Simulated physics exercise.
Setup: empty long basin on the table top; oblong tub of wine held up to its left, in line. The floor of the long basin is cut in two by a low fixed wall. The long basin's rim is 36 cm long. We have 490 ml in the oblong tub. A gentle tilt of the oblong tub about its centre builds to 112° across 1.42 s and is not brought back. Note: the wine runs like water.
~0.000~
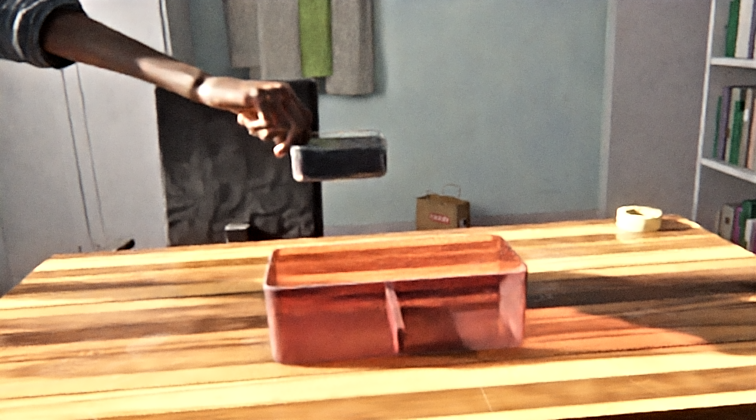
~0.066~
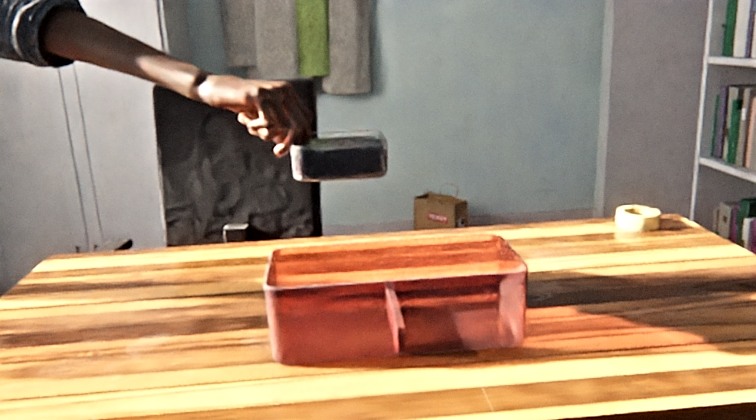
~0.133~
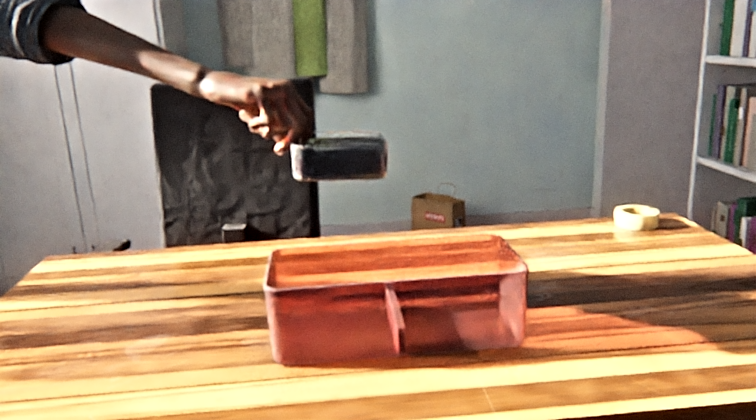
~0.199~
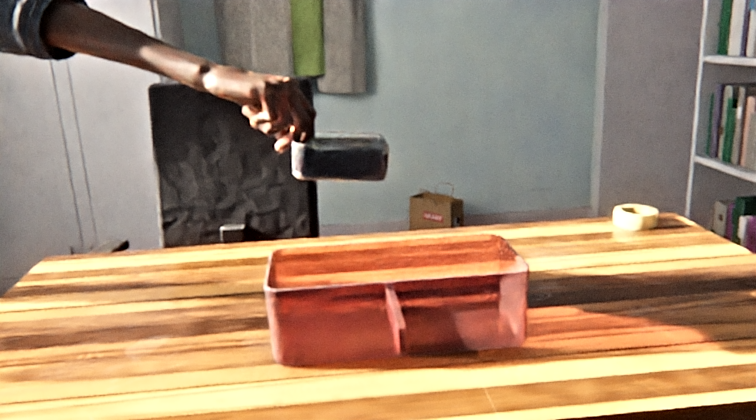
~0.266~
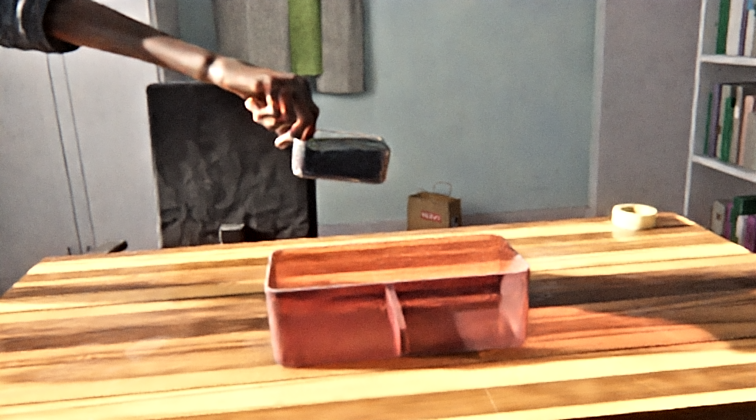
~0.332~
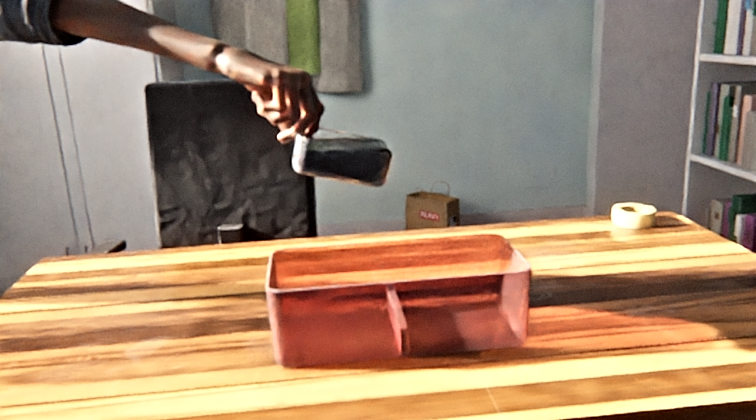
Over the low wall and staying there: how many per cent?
82 out of 100.
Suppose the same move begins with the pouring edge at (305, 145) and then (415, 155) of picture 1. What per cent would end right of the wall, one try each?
Respectively about 5 and 95 percent.
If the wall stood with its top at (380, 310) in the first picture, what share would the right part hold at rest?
In that case, some 85 percent.
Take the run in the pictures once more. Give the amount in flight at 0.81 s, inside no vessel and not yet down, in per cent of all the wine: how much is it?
Estimate: Some 36 % of the total.
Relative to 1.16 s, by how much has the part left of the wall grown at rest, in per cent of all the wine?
Close to 7% of the whole.
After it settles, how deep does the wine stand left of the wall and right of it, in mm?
Once settled, the left stands around 2 mm and the right around 14 mm.
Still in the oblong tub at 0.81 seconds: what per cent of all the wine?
Roughly 22 per cent.
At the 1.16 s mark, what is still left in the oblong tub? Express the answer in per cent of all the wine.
3 %.
After 0.81 s the tilt is 68° and 21 per cent is still to pour, 1 is left of the wall and 42 right of it.
After 1.16 s the tilt is 103° and 3 per cent is still to pour, 11 is left of the wall and 81 right of it.
After 1.52 s the tilt is 112° and 0 per cent is still to pour, 17 is left of the wall and 82 right of it.
After 1.92 s the tilt is 112° and 0 per cent is still to pour, 17 is left of the wall and 82 right of it.
In the end 17 per cent lies left of the wall, 82 right of it and 1 outside.
